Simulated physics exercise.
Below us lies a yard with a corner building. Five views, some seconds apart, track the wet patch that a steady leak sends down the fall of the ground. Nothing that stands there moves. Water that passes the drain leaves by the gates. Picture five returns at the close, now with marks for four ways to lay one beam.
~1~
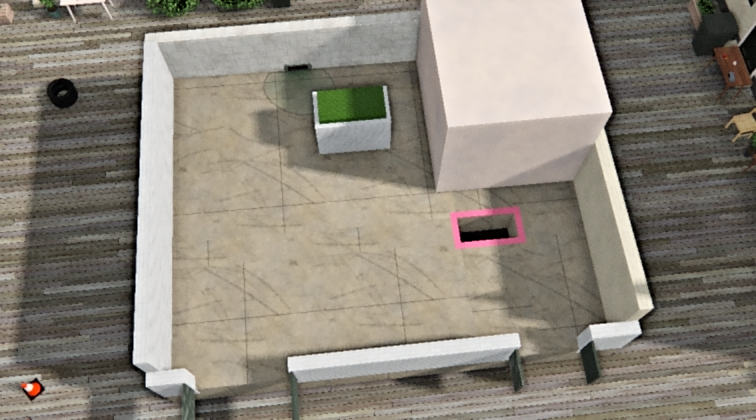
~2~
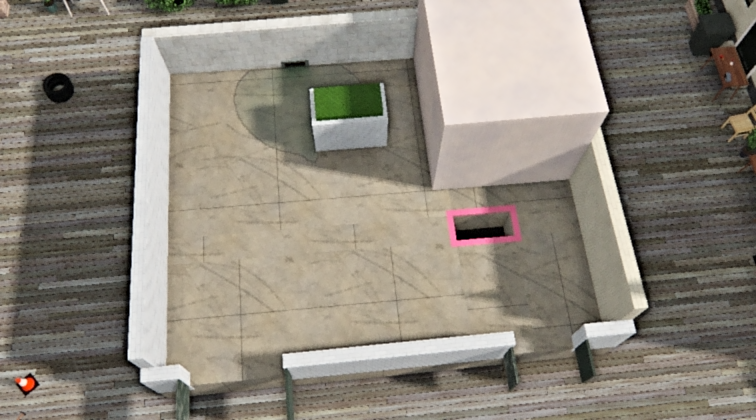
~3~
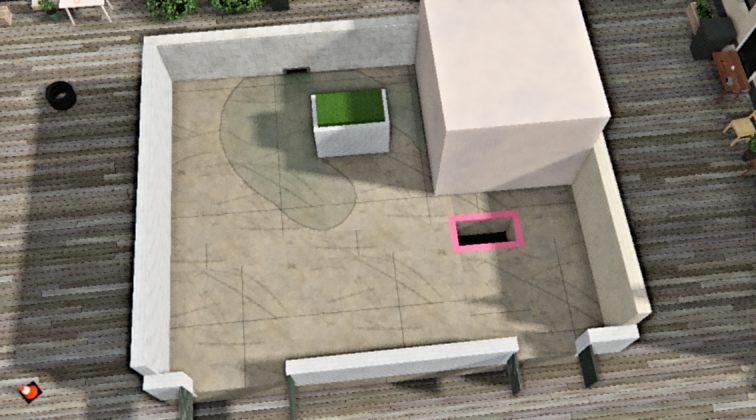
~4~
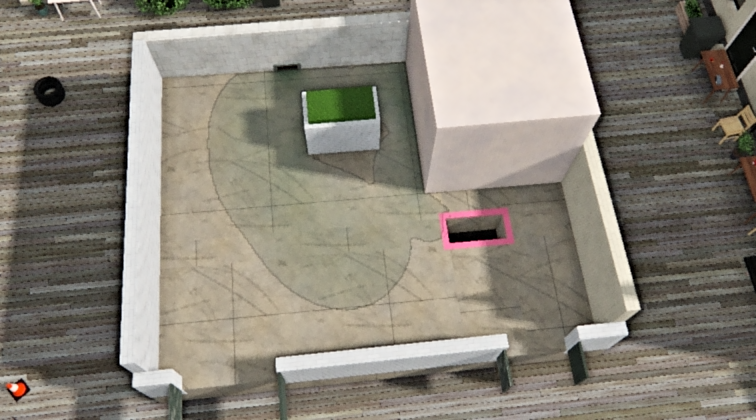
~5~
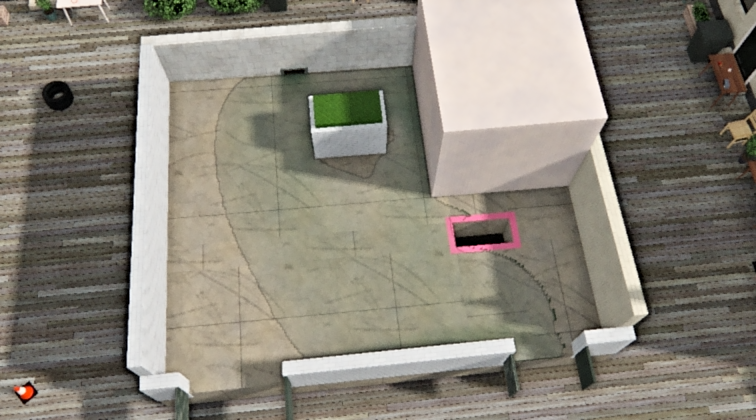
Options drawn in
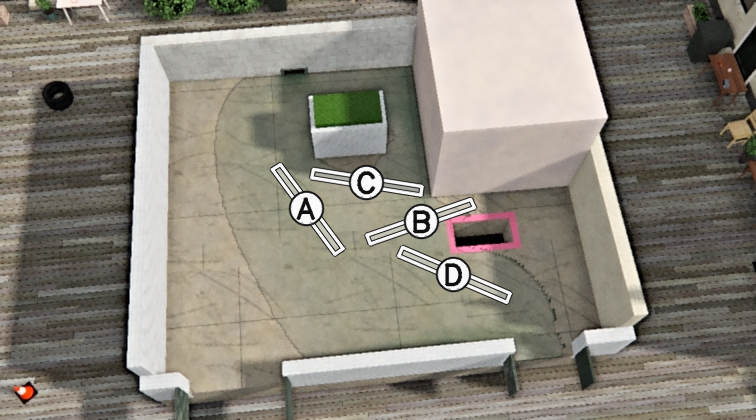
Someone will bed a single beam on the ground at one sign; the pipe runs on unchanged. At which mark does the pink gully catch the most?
I would pick position D.
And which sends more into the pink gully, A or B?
The answer is A.
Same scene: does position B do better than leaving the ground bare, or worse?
It is worse.
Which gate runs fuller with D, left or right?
More leaves on the right.
On the marked copy, A from (276, 167) to (339, 251); B from (368, 239) to (472, 203); C from (312, 173) to (421, 190); D from (400, 251) to (508, 297).
With A, about 15 % of the stream goes into the pink gully, about 86 % out by the gates.
With B, about 10 % of the stream goes into the pink gully, about 89 % out by the gates.
With C, about 15 % of the stream goes into the pink gully, about 82 % out by the gates.
With D, about 20 % of the stream goes into the pink gully, about 80 % out by the gates.
